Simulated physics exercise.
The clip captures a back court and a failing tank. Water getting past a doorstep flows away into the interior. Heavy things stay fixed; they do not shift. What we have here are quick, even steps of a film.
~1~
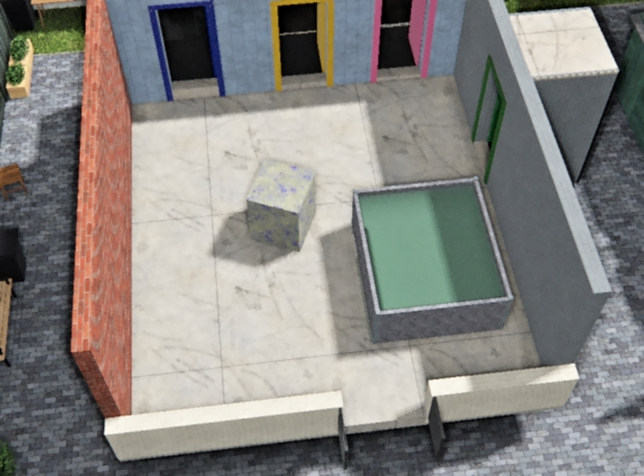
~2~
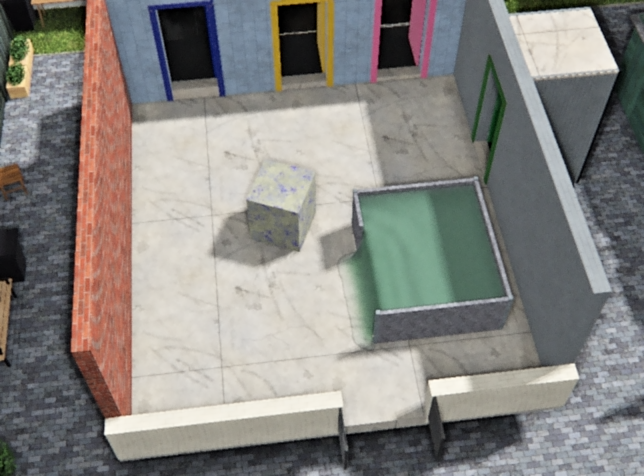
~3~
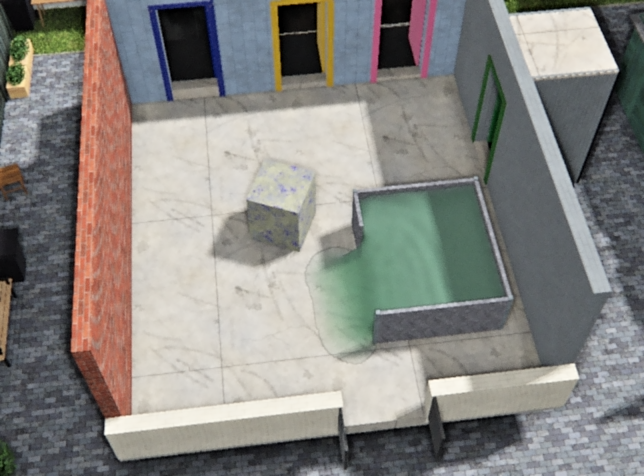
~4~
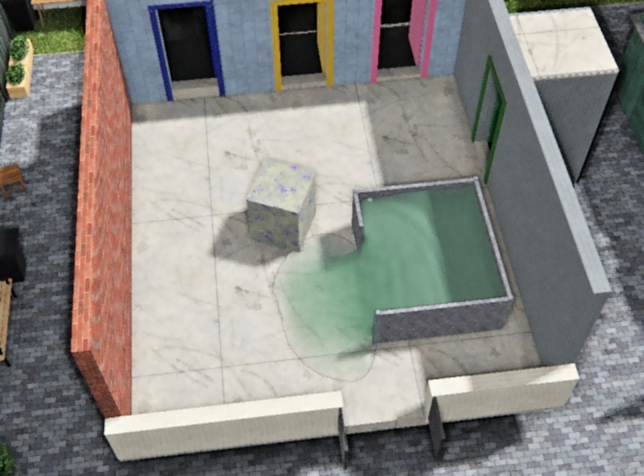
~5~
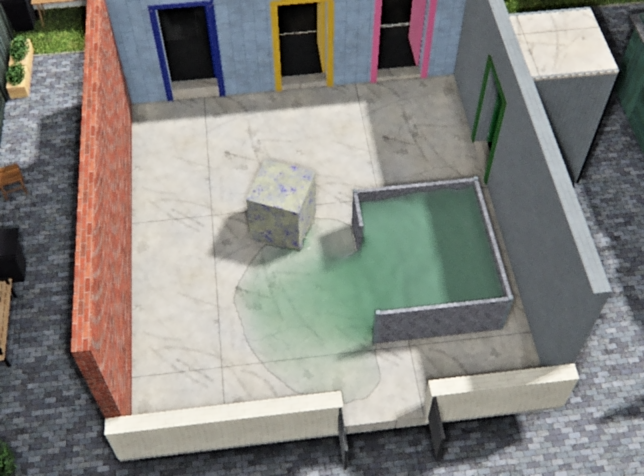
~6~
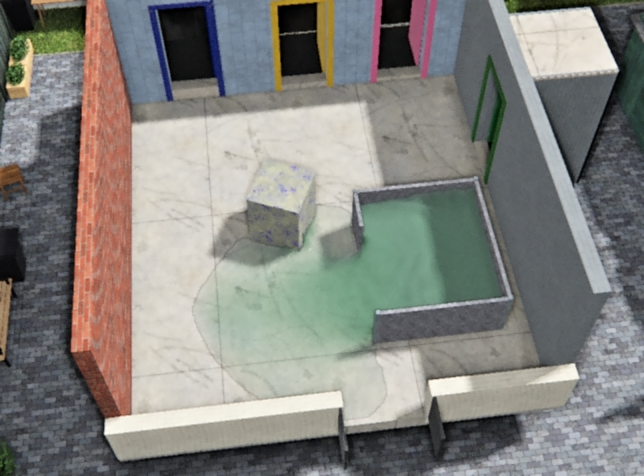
Green water pouring through a gap in the left side of a square tank and spreading leftward across a pale walled courtyard.
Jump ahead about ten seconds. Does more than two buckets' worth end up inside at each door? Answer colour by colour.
The blue door no, two at most; the yellow door no, two at most; the green door yes, more than two; the pink door no, two at most.
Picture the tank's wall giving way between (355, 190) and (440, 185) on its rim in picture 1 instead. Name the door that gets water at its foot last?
Last: The blue one.
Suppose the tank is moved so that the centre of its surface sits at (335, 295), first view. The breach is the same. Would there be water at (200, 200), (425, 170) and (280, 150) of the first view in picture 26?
In that order: Reached by the flood, not reached, reached by the flood.
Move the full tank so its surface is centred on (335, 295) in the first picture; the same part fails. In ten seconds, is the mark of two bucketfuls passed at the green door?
As far as I can tell, green door gets swamped.
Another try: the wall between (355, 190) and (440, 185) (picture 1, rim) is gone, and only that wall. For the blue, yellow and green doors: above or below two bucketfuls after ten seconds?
Lab note: Blue below the mark, yellow above the mark, green above the mark.
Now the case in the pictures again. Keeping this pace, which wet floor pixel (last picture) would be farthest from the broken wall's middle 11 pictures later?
Look around (133, 147).
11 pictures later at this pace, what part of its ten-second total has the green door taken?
Roughly 0 percent.
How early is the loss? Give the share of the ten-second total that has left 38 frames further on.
Approximately 30 %.
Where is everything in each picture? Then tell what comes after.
Still water in the open tank at (429, 245), in the first picture.
The front is at (371, 347), out from the gap at (370, 287), in the second picture.
Water pours out at (369, 289) and has run to (346, 357), in the third picture.
The front is at (280, 277), out from the gap at (369, 290), in the fourth picture.
Water pours out at (369, 290) and has run to (239, 300), in the fifth picture.
The front is at (199, 305), out from the gap at (369, 291), in the sixth picture.
A moment on, water covers 35 % of the floor; the blue door not reached, the yellow door not reached, the green door not reached, the pink door not reached.
Next, water covers 40 % of the floor; the blue door not reached, the yellow door not reached, the green door not reached, the pink door not reached.
Then, water covers 50 % of the floor; the blue door wet at the sill, nothing in, the yellow door not reached, the green door not reached, the pink door not reached.
Later, water covers 80 % of the floor; the blue door wet at the sill, nothing in, the yellow door wet at the sill, nothing in, the green door not reached, the pink door wet at the sill, nothing in.
In the end, water covers 100 % of the floor; the blue door wet at the sill, nothing in, the yellow door under two buckets in, the green door over two buckets in, the pink door under two buckets in.
